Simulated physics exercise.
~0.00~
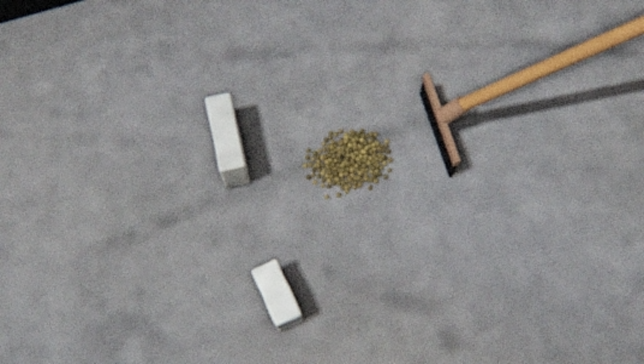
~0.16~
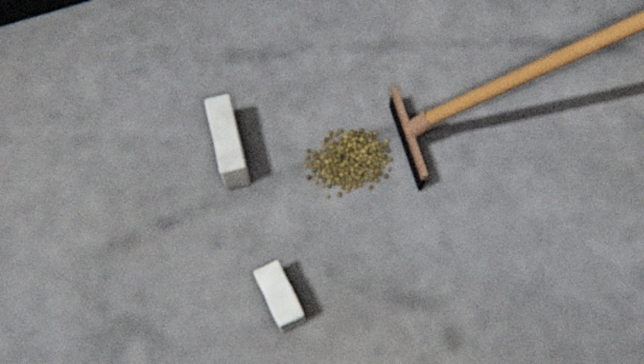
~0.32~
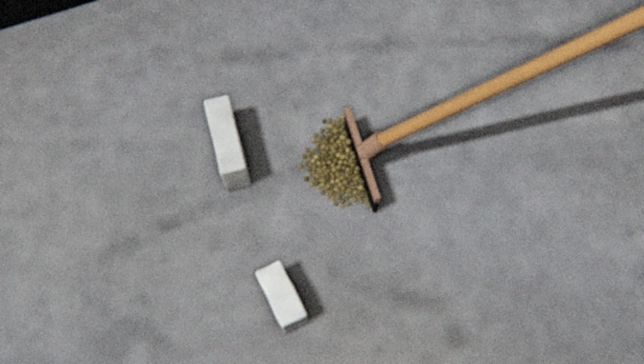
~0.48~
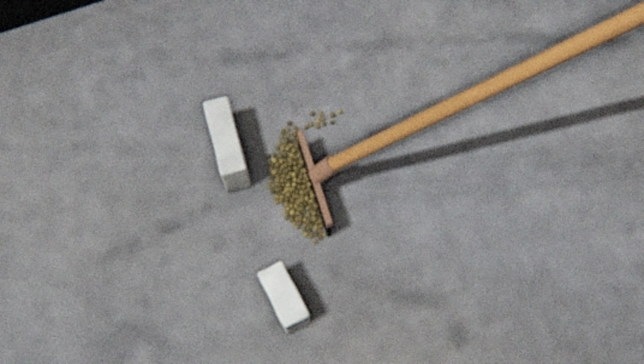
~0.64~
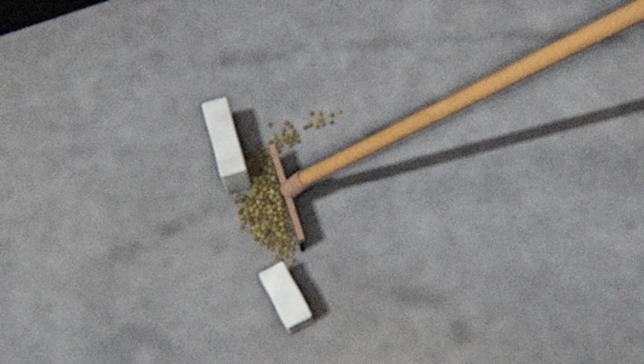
A wooden-handled squeegee slid left and slightly down across a grey floor into a pile of lentils, pushing them toward two white blocks; a few trailed behind, and most ended bunched against its blade near the gap, with only some between the blocks.
